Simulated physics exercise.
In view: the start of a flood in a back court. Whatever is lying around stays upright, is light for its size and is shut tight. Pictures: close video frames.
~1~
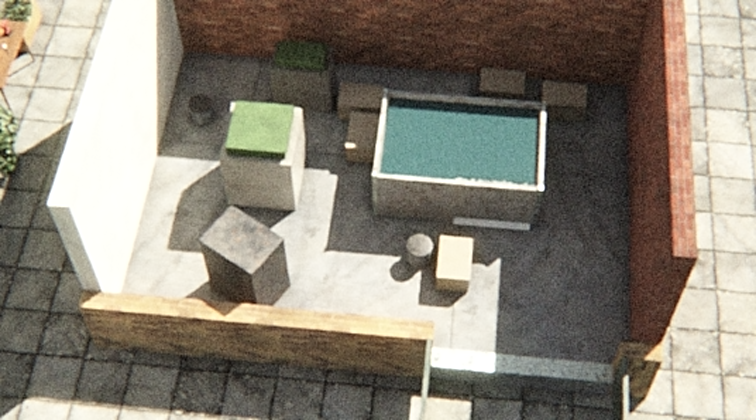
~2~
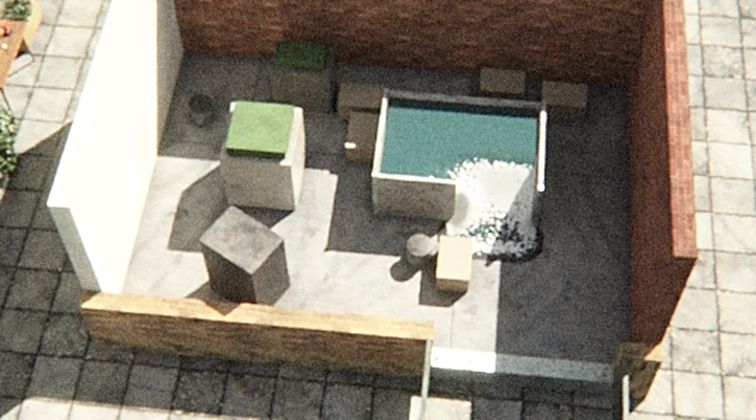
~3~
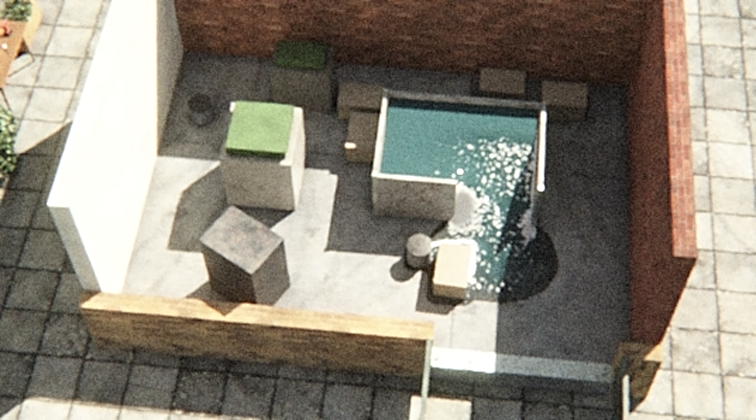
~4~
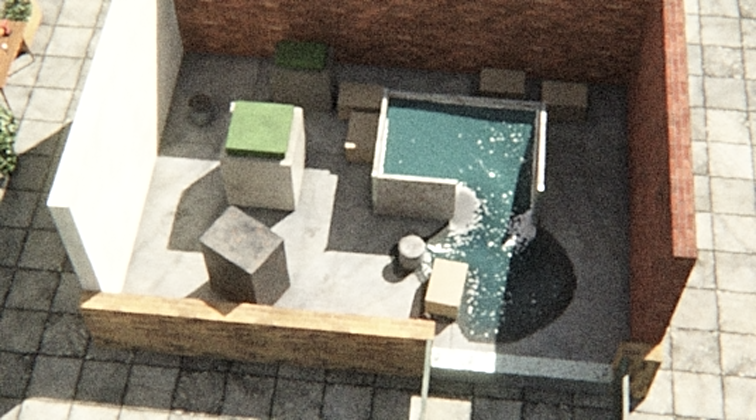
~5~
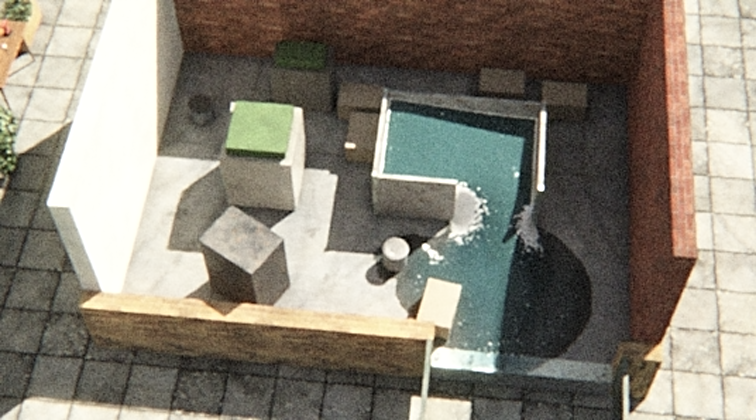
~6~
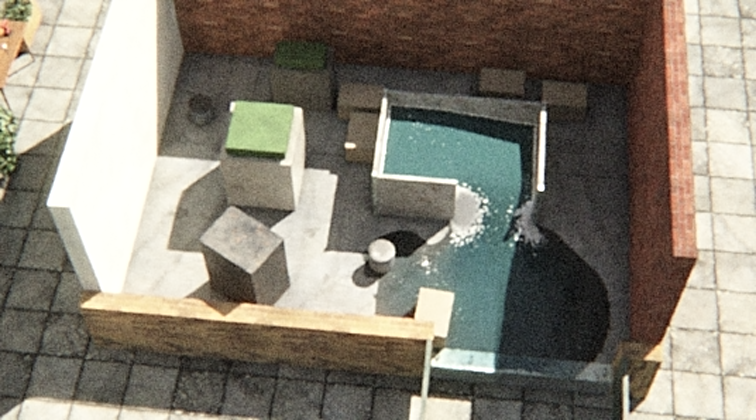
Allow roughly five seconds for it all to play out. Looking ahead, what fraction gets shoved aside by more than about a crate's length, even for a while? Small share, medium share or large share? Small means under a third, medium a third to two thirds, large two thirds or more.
A small share.
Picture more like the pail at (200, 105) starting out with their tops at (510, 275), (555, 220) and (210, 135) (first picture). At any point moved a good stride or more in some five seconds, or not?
Sequence: Travels that far, doesn't go far, doesn't go far.
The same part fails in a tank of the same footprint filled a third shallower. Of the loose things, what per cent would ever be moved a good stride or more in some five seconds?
My figure is 10 percent.
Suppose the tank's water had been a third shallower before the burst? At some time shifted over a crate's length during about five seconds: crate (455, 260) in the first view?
For that one: Yes.
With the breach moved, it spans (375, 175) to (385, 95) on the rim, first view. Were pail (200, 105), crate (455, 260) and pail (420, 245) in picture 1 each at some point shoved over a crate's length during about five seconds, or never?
Here is how they go, in order: Dislodged that far, fails to go that far, and fails to go that far.
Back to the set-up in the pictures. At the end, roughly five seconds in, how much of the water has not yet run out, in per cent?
My figure is 42 per cent.
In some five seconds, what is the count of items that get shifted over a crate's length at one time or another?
That adds up to 2.
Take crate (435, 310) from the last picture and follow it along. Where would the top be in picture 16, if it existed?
Close to (371, 278).
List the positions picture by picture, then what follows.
A crate at (455, 258), on the bottom; a pail at (420, 245), on the bottom; 0 of 7 have shifted, in the first frame.
A crate at (455, 258) rests on the ground; a pail at (420, 245) rests on the ground; 0 of 7 have shifted, in the second frame.
A crate at (453, 264) rests on the ground, close to its start; a pail at (420, 245) rests on the ground; 1 of 7 have shifted, in the third frame.
A crate at (447, 282) rests on the ground, a stride from its start; a pail at (412, 247) rests on the ground, close to its start; 2 of 7 have shifted, in the fourth frame.
A crate at (439, 303), on the bottom, a stride from its start; a pail at (395, 249), on the bottom, a stride from its start; 2 of 7 have shifted, in the fifth frame.
A crate at (433, 312) rests on the ground, a stride from its start; a pail at (381, 251) rests on the ground, a stride from its start; 2 of 7 have shifted, in the sixth frame.
A moment on, 2 of 7 are well off their spots; 1 afloat.
Next, 2 of 7 are well off their spots; 0 afloat.
Later, 2 of 7 are well off their spots; 0 afloat.
In the end, 2 of 7 are well off their spots, and 2 have been at some point; 0 afloat.
